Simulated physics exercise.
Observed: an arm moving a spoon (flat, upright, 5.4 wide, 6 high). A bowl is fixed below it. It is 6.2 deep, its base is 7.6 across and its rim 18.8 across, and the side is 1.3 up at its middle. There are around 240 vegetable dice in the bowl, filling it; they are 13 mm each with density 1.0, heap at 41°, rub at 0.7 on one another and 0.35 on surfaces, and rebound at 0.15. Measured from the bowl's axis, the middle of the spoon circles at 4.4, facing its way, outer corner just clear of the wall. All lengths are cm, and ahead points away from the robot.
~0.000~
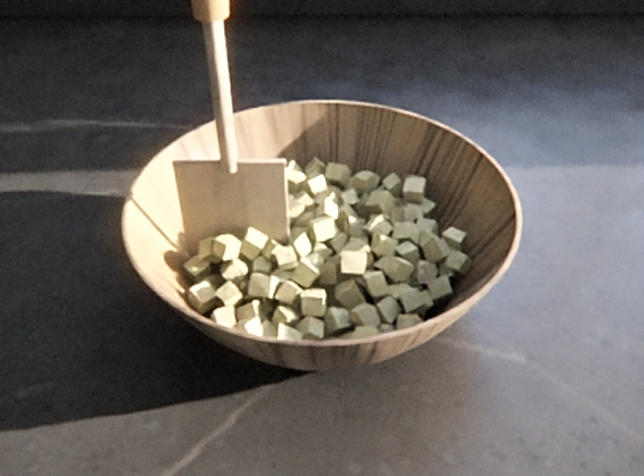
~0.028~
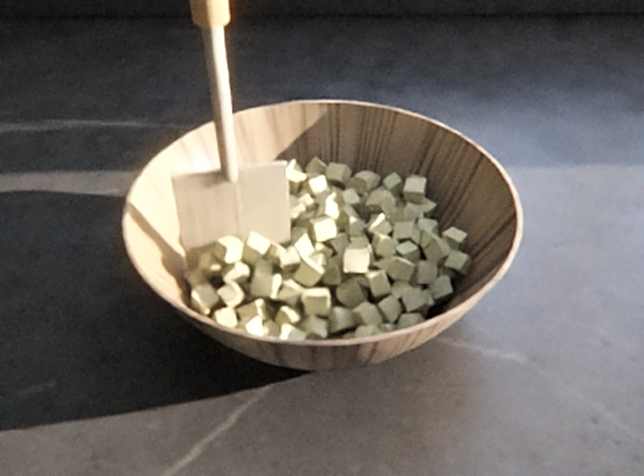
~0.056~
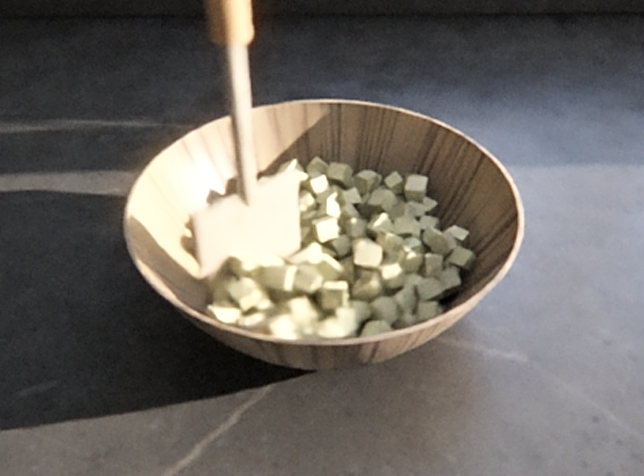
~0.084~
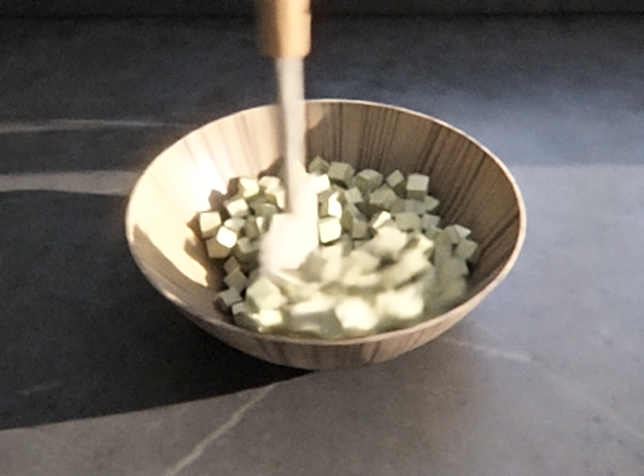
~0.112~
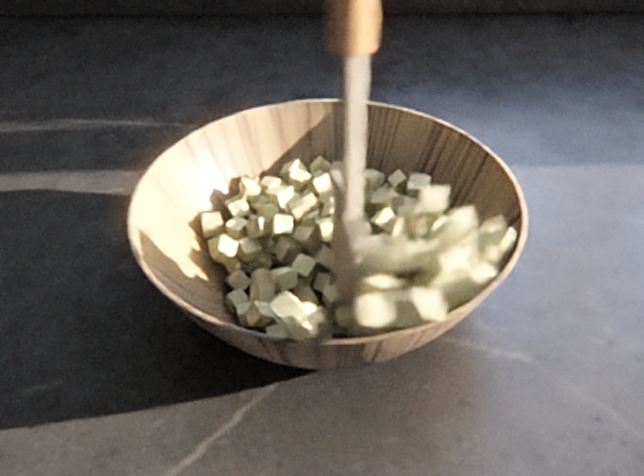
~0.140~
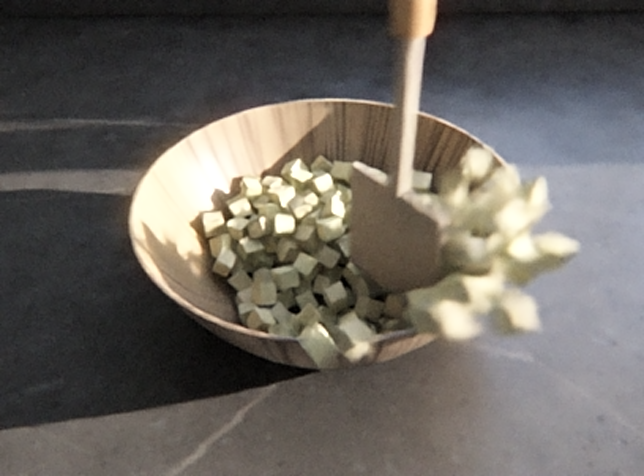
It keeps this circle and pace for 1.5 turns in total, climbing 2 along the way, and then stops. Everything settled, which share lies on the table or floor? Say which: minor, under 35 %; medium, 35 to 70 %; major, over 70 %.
That would be a medium share.
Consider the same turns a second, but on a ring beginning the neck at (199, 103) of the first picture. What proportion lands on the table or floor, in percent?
About 5 %.
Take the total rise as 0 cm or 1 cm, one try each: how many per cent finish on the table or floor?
Near 70 in a hundred, then near 60 in a hundred.
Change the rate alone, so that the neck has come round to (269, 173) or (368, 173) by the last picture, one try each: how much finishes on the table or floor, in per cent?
Some 30 and 40 %.
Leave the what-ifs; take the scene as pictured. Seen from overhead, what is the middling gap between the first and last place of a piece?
About 12 centimetres.
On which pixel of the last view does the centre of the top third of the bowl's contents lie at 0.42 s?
The centre is roughly (328, 317).
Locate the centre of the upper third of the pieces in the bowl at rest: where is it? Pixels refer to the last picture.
Near (357, 285).
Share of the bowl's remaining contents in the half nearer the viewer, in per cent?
Roughly 60 percent of it.
After 0.28 s, 287° round, highest piece 11 above the table; 177 in the bowl, 11 on the table or floor, 50 in flight or on the tool.
After 0.42 s, 81° round, highest piece 9 above the table; 139 in the bowl, 73 on the table or floor, 26 in flight or on the tool.
After 0.68 s, 180° round, highest piece 4 above the table; 123 in the bowl, 114 on the table or floor, 1 in flight or on the tool.
After 1.38 s, 180° round, highest piece 4 above the table; 123 in the bowl, 115 on the table or floor.
At rest, 123 in the bowl, 115 on the table or floor. That is 48 % on the table or floor.
